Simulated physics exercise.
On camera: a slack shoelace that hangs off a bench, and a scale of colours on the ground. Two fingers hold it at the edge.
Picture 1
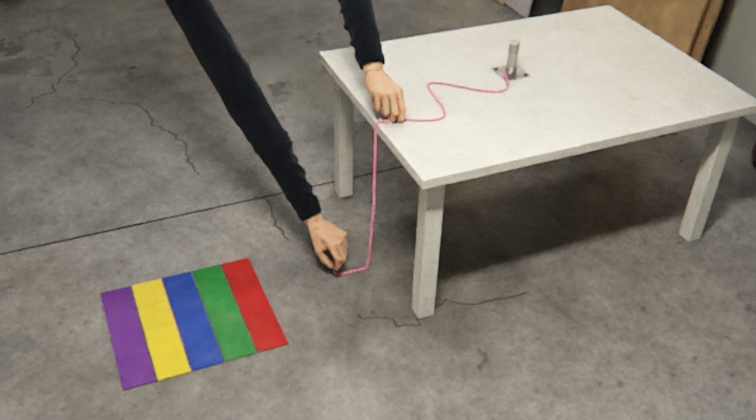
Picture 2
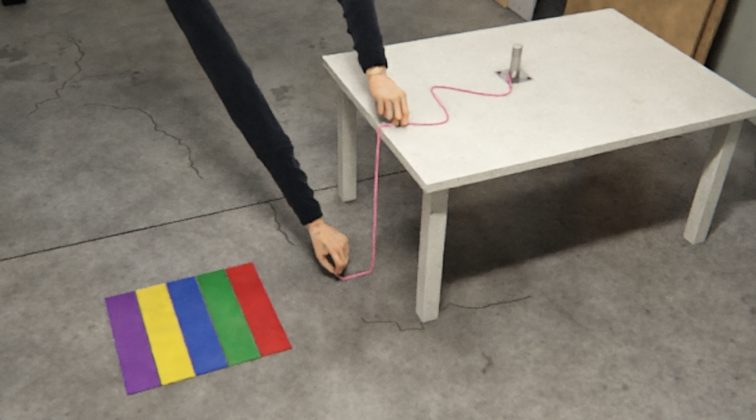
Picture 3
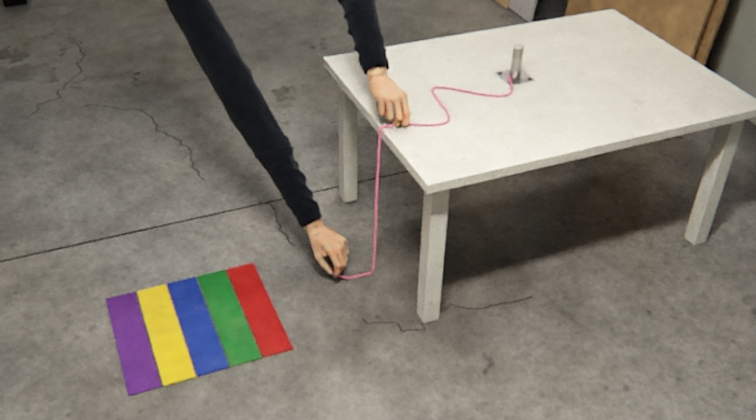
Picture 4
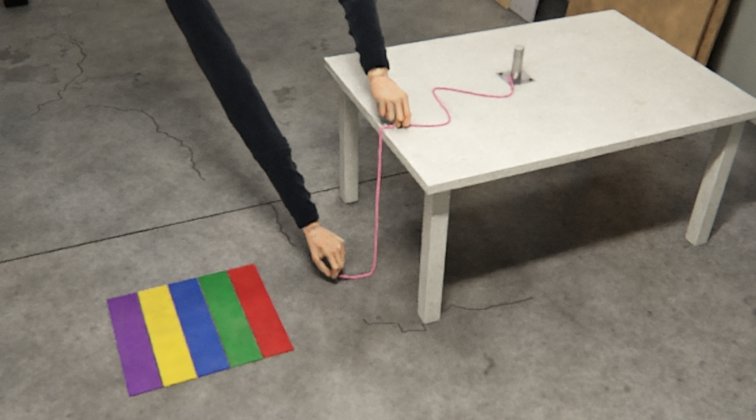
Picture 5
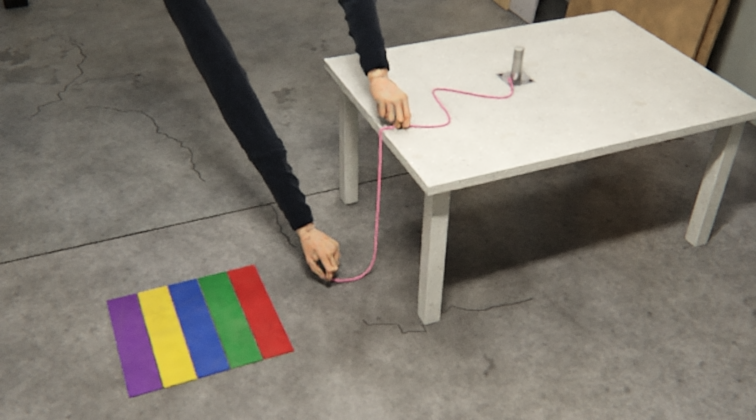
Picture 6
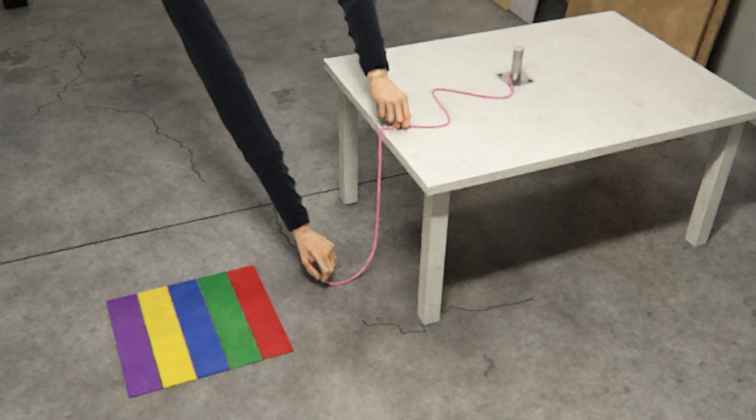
The video shows a pink cord running from a metal post across a white table and over its edge, pinched there by one hand, while another hand near the floor draws the cord's lower end slightly left beside coloured stripes.
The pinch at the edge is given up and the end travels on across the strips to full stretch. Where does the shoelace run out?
It gets as far as the purple strip.
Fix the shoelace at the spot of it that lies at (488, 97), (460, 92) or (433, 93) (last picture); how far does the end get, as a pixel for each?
The places are (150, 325), (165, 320) and (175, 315).
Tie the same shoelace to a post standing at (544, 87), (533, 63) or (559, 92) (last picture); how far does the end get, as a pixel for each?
Try by try, around (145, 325), (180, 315) and (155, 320).
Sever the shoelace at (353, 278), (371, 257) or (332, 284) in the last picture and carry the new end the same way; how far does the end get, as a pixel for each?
In that order: (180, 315), (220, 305) and (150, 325).
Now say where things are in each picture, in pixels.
The first frame shows end (334, 267); red (266, 331); green (234, 340); blue (202, 348); yellow (169, 357); purple (135, 367).
The second frame shows end (335, 272); shoelace through (510, 92) (438, 87) (447, 120) (379, 132) (375, 196) (373, 256).
The third frame shows end (334, 273).
The fourth frame shows end (331, 275); shoelace through (511, 93) (440, 88) (449, 121) (381, 134) (378, 197) (375, 258).
The fifth frame shows end (325, 277).
The sixth frame shows end (321, 278); shoelace through (511, 95) (439, 89) (449, 123) (380, 135) (378, 198) (370, 259).
Early on, end near (190, 312); over blue.
Midway, end near (150, 322); over yellow.
At the end of the slack, end near (125, 329); over purple. The purple one.
